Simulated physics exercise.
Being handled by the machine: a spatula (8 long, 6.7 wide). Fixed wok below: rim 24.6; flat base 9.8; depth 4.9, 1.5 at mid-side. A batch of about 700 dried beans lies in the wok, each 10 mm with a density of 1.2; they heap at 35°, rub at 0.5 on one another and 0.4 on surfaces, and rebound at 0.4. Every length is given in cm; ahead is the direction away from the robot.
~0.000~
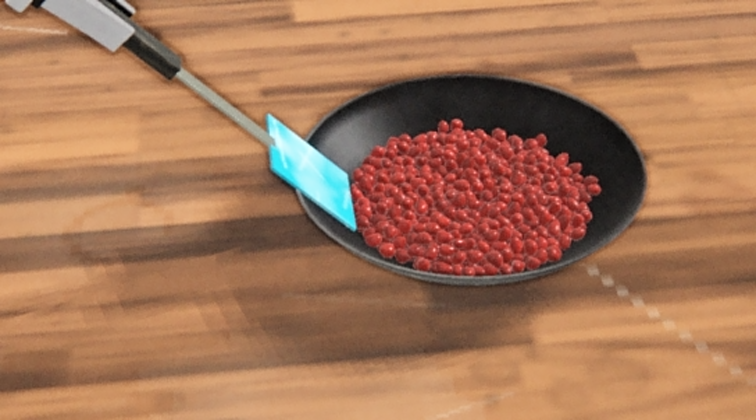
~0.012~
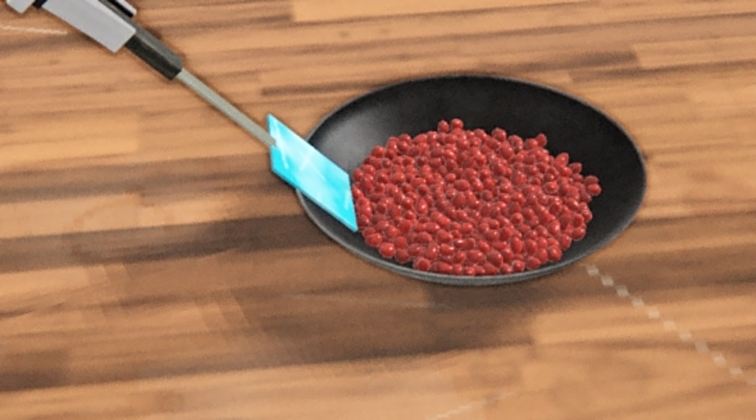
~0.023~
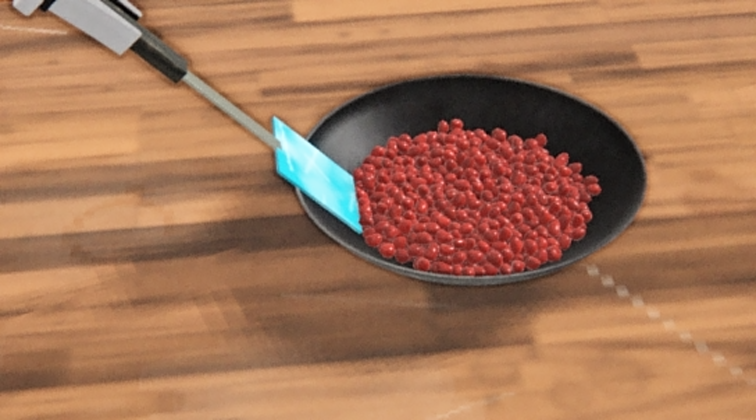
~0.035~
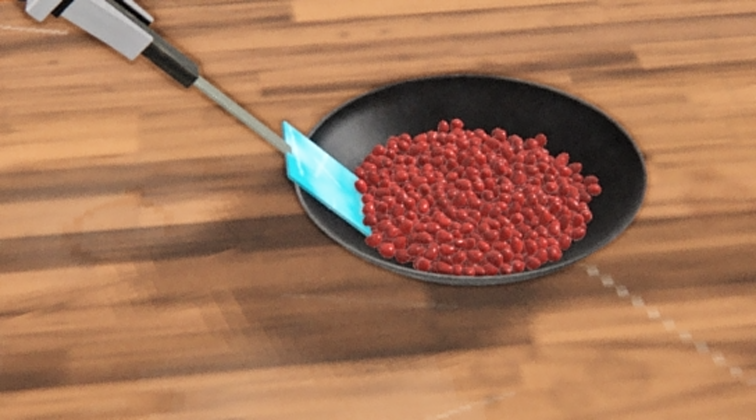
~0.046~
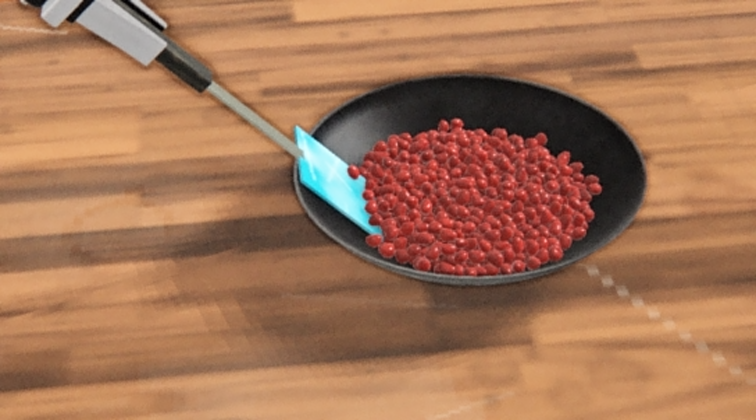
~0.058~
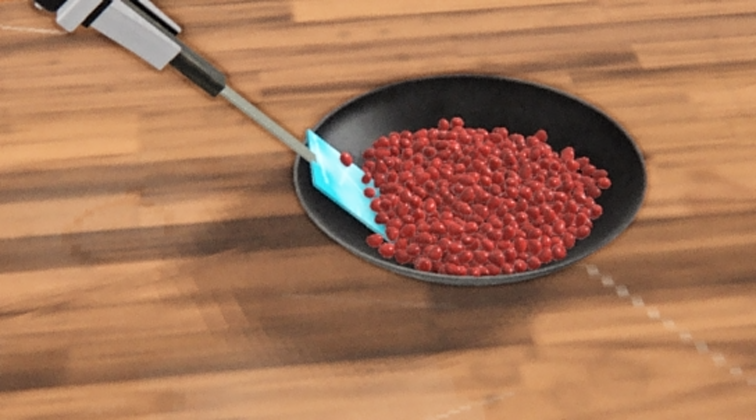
On a wood-grained surface, a black wok holds a heap of small red beans, with a robotic arm's bright blue spatula resting at its left rim. After a brief stillness, the spatula slides slowly rightward and slightly down into the wok, nudging the beans' left edge as a few ride onto its blade.
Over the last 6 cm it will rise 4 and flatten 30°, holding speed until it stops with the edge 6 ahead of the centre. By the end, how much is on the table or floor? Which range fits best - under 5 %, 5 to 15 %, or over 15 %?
The range that fits: 5 to 15 %.
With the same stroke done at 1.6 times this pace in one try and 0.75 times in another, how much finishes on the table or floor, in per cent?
Some 25 and 0 per cent.
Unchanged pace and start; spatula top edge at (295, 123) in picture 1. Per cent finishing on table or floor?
Around 10 percent ends up on the table or floor.
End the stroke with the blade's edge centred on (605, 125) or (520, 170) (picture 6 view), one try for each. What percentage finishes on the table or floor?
I'd say roughly 35 per cent, then roughly 0 per cent.
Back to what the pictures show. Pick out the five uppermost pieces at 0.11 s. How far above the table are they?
Height: Approx. 6 cm.
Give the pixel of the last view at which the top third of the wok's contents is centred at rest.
Pixel position: Approx. (580, 165).
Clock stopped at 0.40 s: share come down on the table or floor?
I'd say close to 6 in a hundred.
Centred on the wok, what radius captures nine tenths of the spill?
That works out to near 20 cm.
After 0.11 s, sloping 47°, highest piece 9 above the table; 697 in the wok.
After 0.17 s, sloping 35°, highest piece 9 above the table; 692 in the wok, 5 on the blade or in flight.
After 0.40 s, sloping 17°, highest piece 7 above the table; 649 in the wok, 43 on the table or floor, 5 on the blade or in flight.
After 1.45 s, sloping 17°, highest piece 6 above the table; 645 in the wok, 52 on the table or floor.
At rest, 645 in the wok, 52 on the table or floor. That is 7 % on the table or floor.
